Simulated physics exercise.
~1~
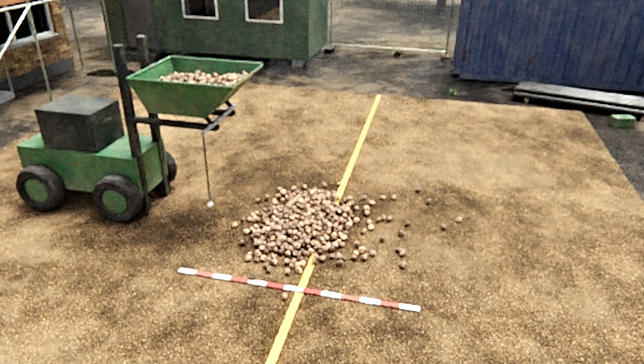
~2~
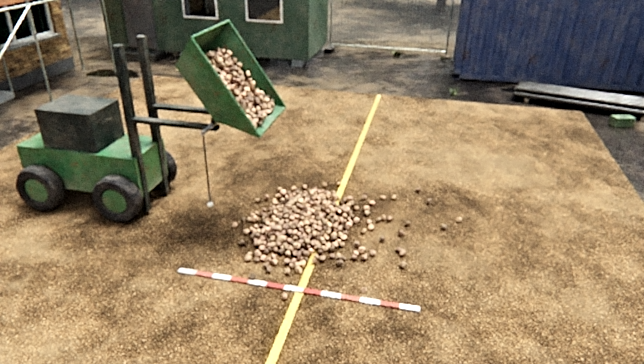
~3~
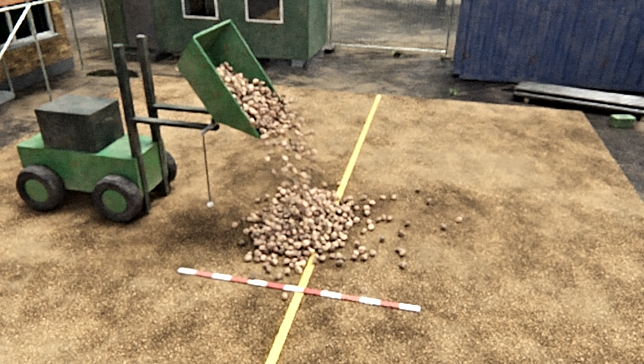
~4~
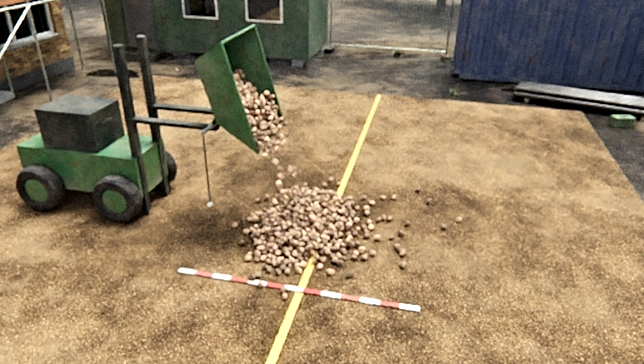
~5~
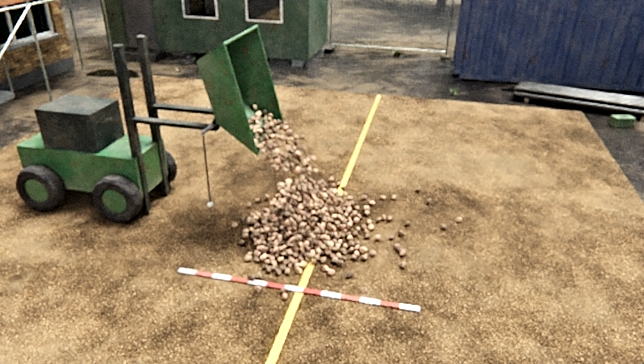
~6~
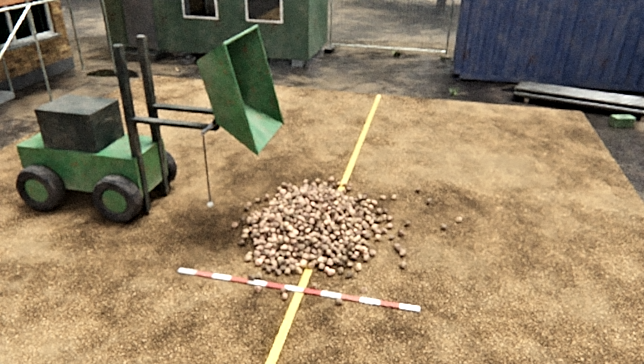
Green forklift tipping its raised skip to the right, pouring brown stones onto a loose heap across a yellow line until empty.
